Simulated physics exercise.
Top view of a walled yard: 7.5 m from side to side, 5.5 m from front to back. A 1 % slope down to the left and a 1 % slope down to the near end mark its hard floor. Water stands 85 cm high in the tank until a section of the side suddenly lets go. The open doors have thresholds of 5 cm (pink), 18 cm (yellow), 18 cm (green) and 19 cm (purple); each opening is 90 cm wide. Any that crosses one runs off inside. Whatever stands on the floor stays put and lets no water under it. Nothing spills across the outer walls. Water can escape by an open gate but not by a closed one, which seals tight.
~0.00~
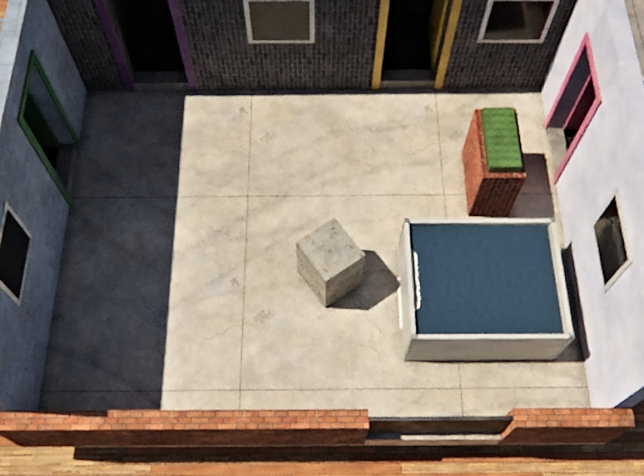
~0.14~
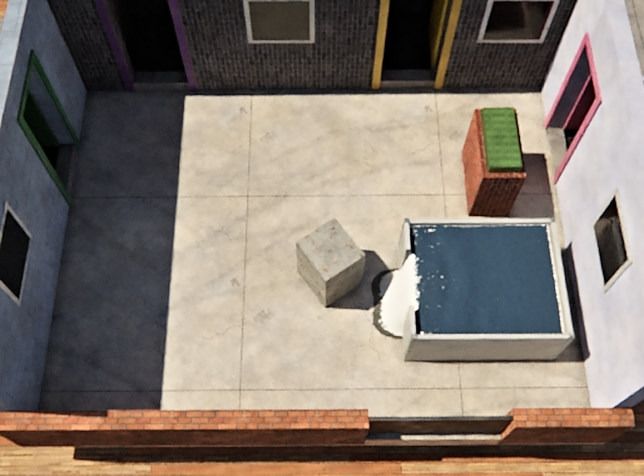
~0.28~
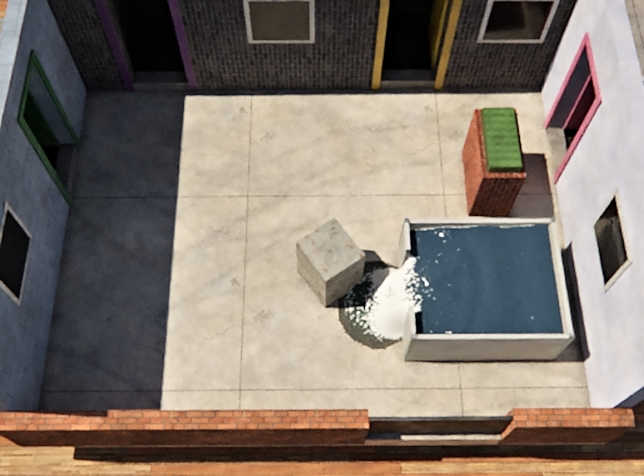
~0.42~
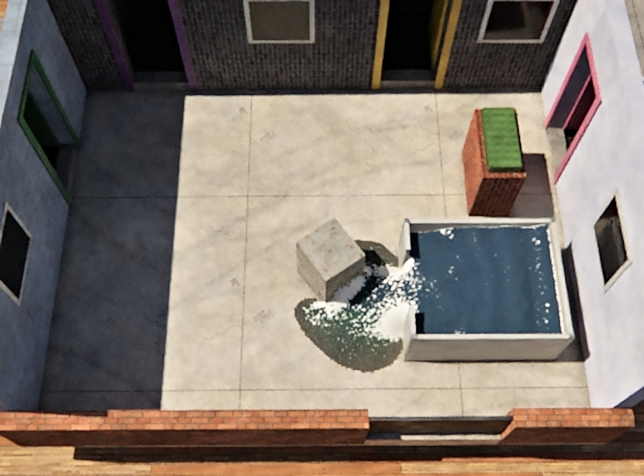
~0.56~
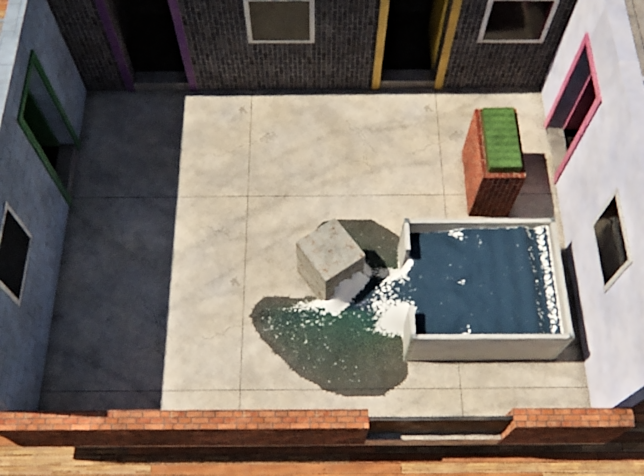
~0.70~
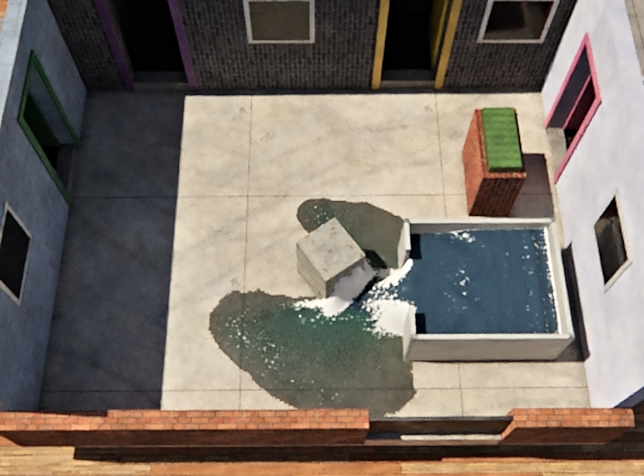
Water bursts through the left side of a white-walled tank in a walled yard, foams against a grey stone block, then flows around both sides of it, spreading widely across the pale floor toward the left and front.
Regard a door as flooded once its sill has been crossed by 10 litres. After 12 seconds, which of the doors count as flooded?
Pink door: Not flooded; yellow door: Not flooded; green door: Not flooded; purple door: Not flooded.
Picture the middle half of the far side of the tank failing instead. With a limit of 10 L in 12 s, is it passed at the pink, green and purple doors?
Against that limit: Pink over, green under, purple not over.
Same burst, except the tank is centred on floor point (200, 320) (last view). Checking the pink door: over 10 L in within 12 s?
With that change, the limit at the pink door is surpassed.
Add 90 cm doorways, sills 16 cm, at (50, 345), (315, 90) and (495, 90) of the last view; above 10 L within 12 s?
Taking them in order, the first gets enough, the second too little and the third too little.
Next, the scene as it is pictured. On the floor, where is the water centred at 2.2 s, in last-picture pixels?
Around (360, 311).
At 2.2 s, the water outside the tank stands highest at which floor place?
Near (37, 424).
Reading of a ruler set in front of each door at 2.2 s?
In cm: Pink 0, yellow 3, green 0, purple 0.
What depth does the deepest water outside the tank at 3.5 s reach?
Peak depth: Approx. 31 cm.
After 1.4 s water covers 35 % of the floor and is deepest (54 cm) near (357, 295); pink door not reached, yellow door not reached, green door not reached, purple door not reached.
After 2.2 s water covers 50 % of the floor and is deepest (46 cm) near (37, 424); pink door not reached, yellow door not reached, green door not reached, purple door not reached.
After 3.5 s water covers 65 % of the floor and is deepest (31 cm) near (357, 295); pink door not reached, yellow door 6 cm at the sill, 0 L in, green door 7 cm at the sill, 0 L in, purple door 4 cm at the sill, 0 L in.
After 7.0 s water covers 90 % of the floor and is deepest (17 cm) near (80, 139); pink door 3 cm at the sill, 0 L in, yellow door 2 cm at the sill, 0 L in, green door 9 cm at the sill, 0 L in, purple door 14 cm at the sill, 3 L in.
After 12.0 s water covers 100 % of the floor and is deepest (15 cm) near (50, 424); pink door 4 cm at the sill, 0 L in, yellow door 6 cm at the sill, 0 L in, green door 10 cm at the sill, 0 L in, purple door 7 cm at the sill, 3 L in.
